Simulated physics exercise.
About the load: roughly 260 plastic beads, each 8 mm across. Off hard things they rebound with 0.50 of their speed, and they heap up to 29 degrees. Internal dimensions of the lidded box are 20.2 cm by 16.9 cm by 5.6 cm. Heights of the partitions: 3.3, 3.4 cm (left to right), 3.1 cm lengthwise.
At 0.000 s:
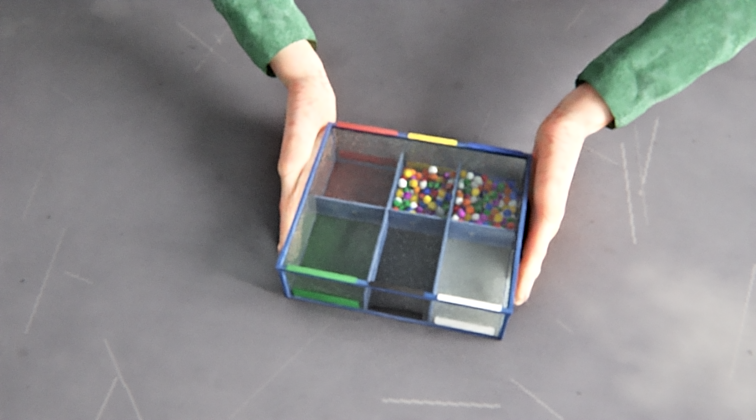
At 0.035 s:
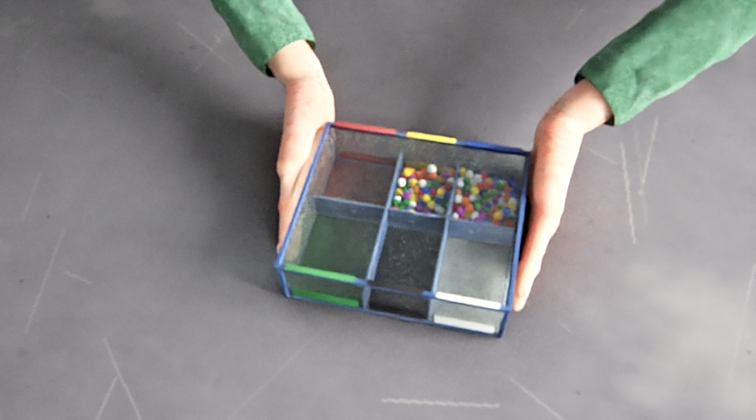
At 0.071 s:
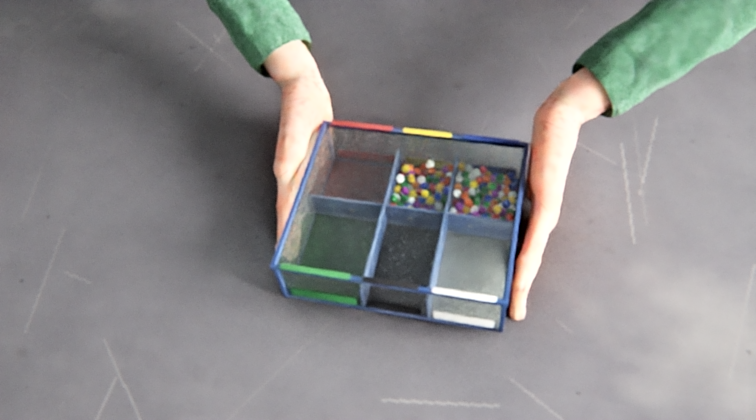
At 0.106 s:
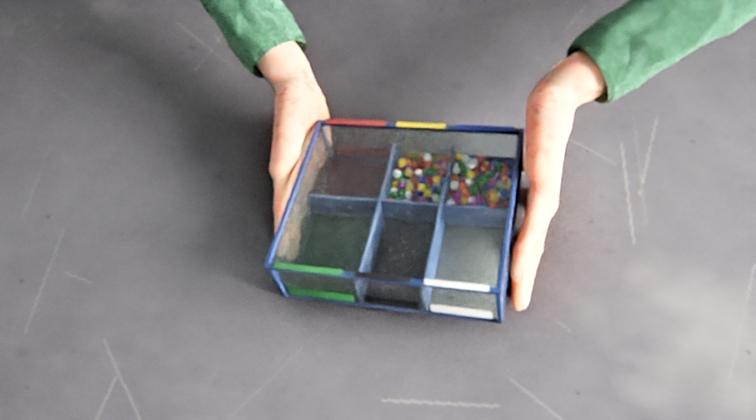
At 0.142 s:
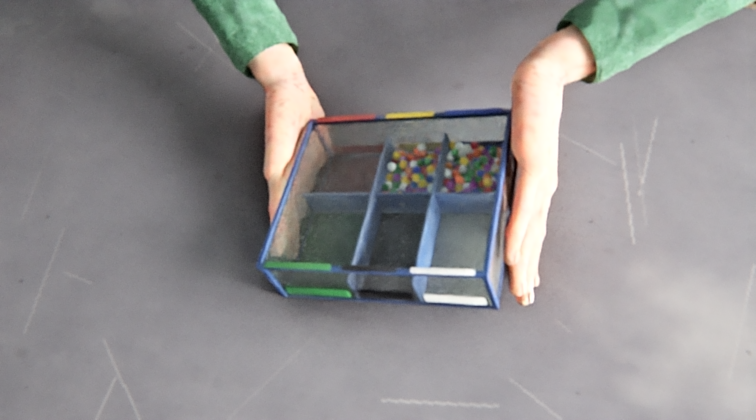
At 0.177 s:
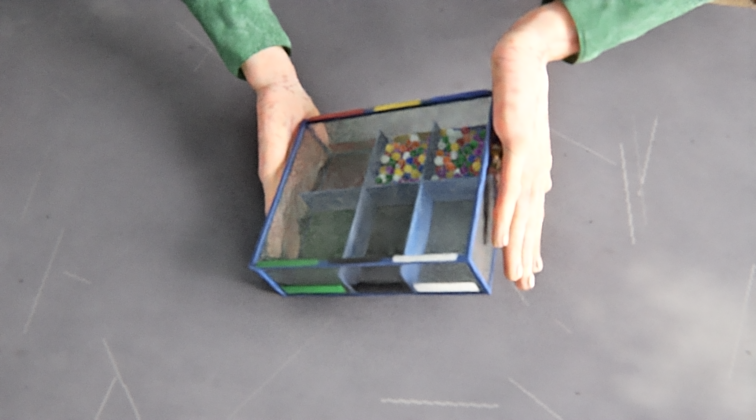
A clear lidded box with blue edges, held between two hands in green sleeves, tilts gradually and shifts slightly left as its right side rises, while multicoloured beads sit in the two compartments at the back right.
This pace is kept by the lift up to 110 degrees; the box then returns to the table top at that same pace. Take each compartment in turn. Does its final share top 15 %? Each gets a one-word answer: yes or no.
My answers are red compartment yes, blue compartment no, green compartment yes, yellow compartment no, white compartment no, black compartment no.
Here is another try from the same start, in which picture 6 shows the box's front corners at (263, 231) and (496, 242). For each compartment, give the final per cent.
So it works out as red at 45 percent, blue at 25 percent, green at 0 percent, yellow at 30 percent, white at 0 percent and black at 0 percent.
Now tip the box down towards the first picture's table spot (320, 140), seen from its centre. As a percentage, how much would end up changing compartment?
My guess is roughly 55 percent.
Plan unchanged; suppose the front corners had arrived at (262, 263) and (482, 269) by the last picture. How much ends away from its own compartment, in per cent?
My guess is close to 95 per cent.
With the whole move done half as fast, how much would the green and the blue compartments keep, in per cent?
Result in per cent: Green 40; blue 0.
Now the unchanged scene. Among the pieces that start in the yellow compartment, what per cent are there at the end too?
About 0 per cent.
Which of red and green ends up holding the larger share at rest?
More ends up in the red one.
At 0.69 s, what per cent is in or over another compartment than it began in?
Value: Close to 55 %.
Then, at 0.69 s, tilt 109 degrees; red 25 %, blue 25 %, green 5 %, yellow 30 %, black 5 %.
Then, at 1.03 s, tilt 45 degrees; red 50 %, blue 5 %, green 35 %, yellow 10 %.
After 1.46 s, tilt 0 degrees; red 50 %, blue 5 %, green 35 %, yellow 10 %.
At rest (2.0 s), red 50 %, blue 5 %, green 35 %, yellow 10 %, white 0 %, black 0 %.
